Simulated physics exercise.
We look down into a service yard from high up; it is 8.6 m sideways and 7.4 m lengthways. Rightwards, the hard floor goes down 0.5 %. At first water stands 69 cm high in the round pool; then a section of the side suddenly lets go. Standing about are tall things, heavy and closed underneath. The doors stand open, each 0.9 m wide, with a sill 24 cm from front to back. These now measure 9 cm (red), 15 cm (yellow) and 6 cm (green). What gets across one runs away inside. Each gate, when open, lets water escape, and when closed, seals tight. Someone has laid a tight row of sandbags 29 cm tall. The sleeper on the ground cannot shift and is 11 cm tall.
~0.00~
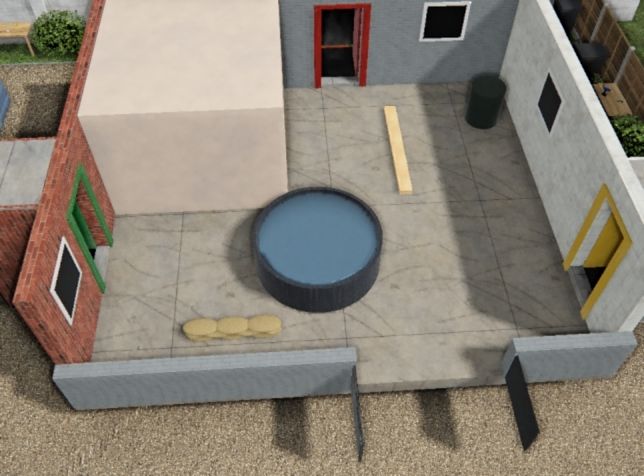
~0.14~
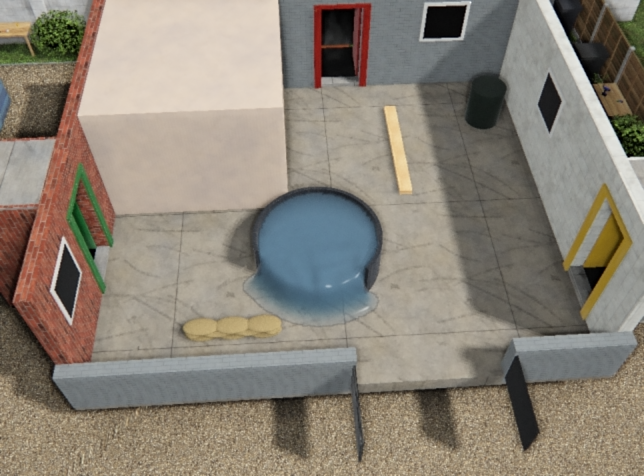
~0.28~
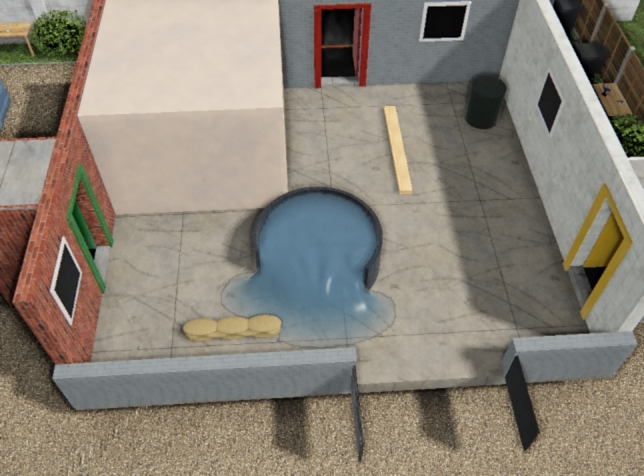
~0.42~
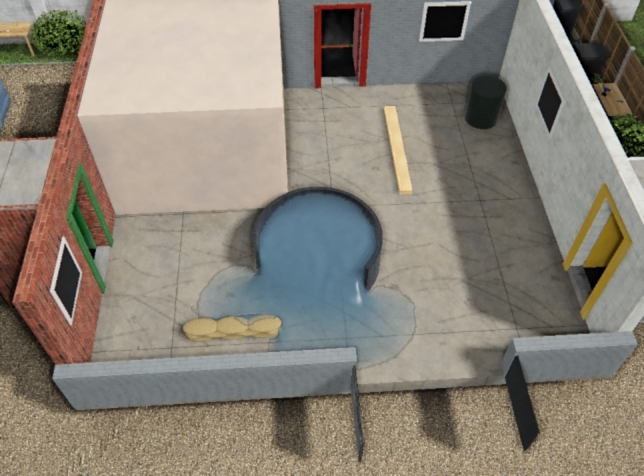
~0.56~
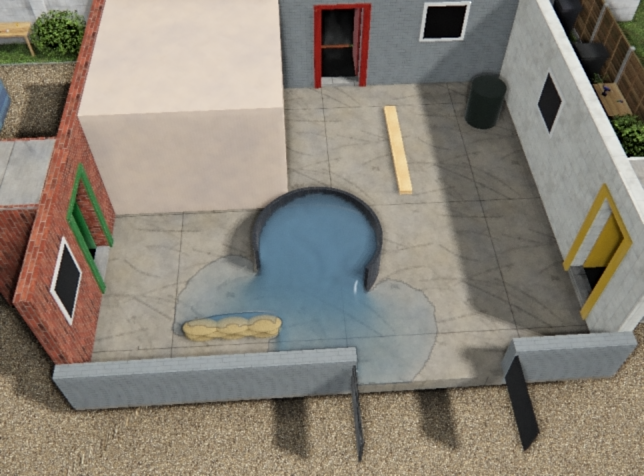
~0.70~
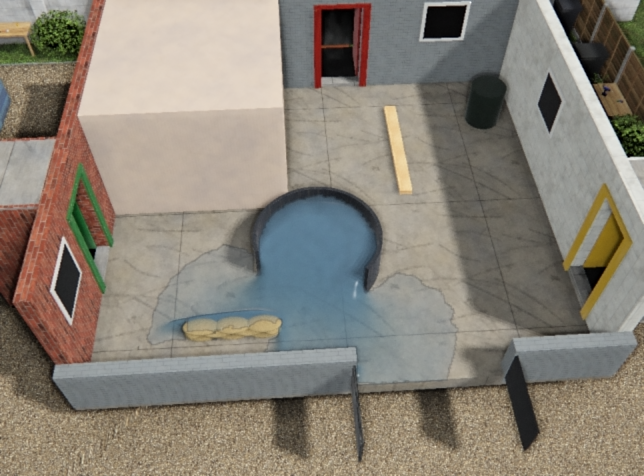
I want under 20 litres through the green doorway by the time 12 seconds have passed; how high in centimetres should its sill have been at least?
I would say 13.5 cm.
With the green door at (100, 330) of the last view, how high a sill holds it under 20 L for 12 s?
Roughly 24 cm, give or take.
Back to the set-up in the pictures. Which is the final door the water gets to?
It would be the red door.
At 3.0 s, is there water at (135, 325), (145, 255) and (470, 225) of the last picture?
I'd mark them touched by the flood, touched by the flood and spared by the flood, respectively.
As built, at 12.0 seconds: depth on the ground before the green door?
It works out to about 6.5 centimetres deep.
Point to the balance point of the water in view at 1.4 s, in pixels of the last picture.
My guess is close to (294, 297).
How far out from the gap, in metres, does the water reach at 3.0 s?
Front distance: Approx. 5.0 m.
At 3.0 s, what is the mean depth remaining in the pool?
13 cm, roughly.
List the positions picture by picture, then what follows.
In the first frame, the round pool at (318, 237) is whole and still, 69 cm deep; the green door at (92, 233) is dry.
In the second frame, the front is at (370, 308), 0.3 m from the gap at (305, 302); 0.6 m2 of floor is wet, 69 cm left at the back.
In the third frame, the gap is at (305, 303), the front 0.8 m out at (226, 299); the back of the round pool holds 69 cm.
In the fourth frame, the front is at (208, 326), 1.3 m from the gap at (305, 304); 4.0 m2 of floor is wet, 68 cm left at the back.
In the fifth frame, the front is at (177, 327), 1.8 m from the gap at (305, 304); 5.9 m2 of floor is wet, 61 cm left at the back.
In the sixth frame, the front is at (155, 338), 2.2 m from the gap at (306, 305); 7.1 m2 of floor is wet, 59 cm left at the back; 1.4 m in a straight line remain to the green door at (92, 233).
After 1.4 s water covers 25 % of the floor, deepest (48 cm) near (307, 374); it has not reached the green door.
After 3.0 s water covers 35 % of the floor, deepest (32 cm) near (132, 384); 15 cm at the green door, 51 litres in over its 6 cm sill.
After 12.0 s water covers 80 % of the floor, deepest (8 cm) near (203, 281); 7 cm at the green door, 126 litres in over its 6 cm sill.
At the green door as built, the water arrived by 1.5 s and peaked near 16 cm at 2.0 s.
With a sill of 10.5 cm, 47 litres would have come in within the 12 s; with 14.5 cm, 13 litres. So under 20 litres takes about 13.5 cm.
